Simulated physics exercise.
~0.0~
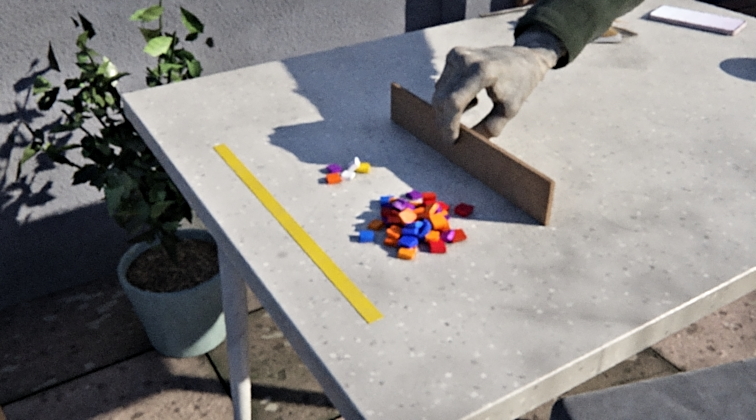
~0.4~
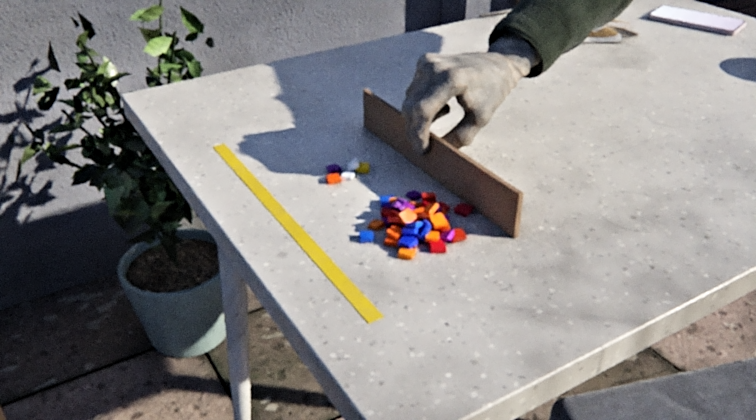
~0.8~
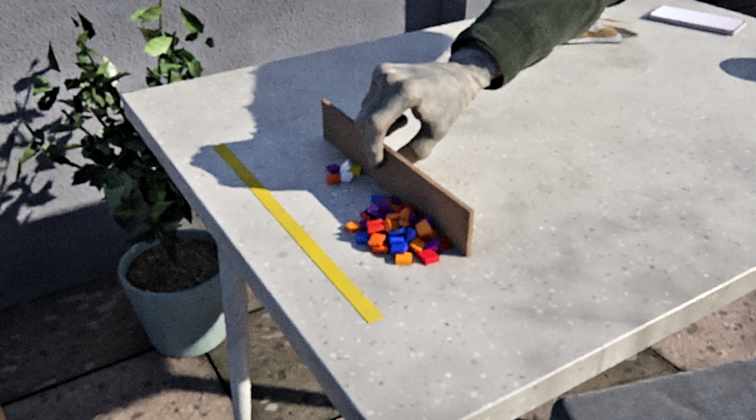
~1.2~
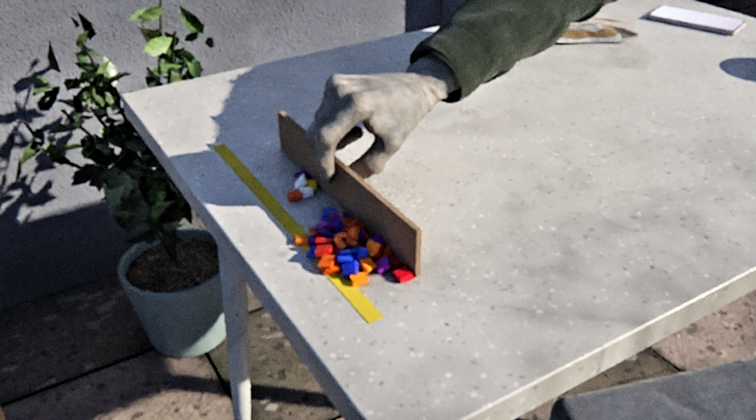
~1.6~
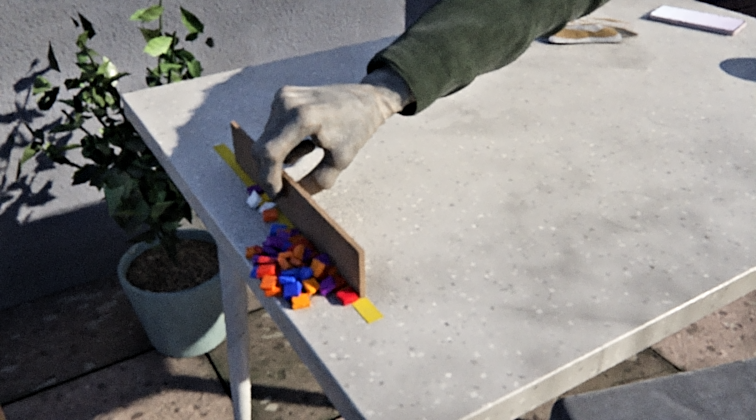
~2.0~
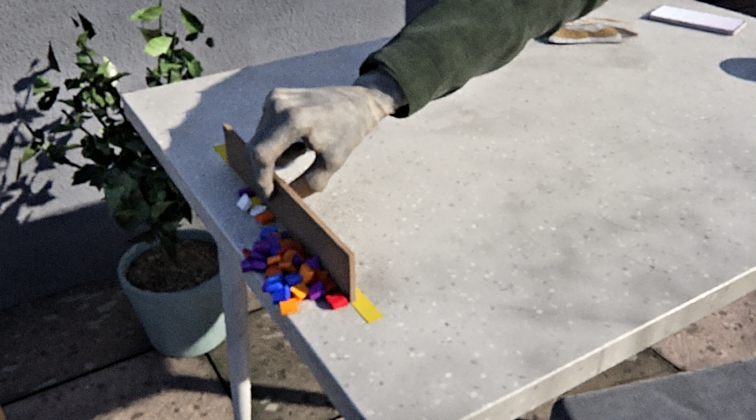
Hand-held brown card sweeping two groups of colourful pieces left across a table, stopping at yellow tape with some over the edge.
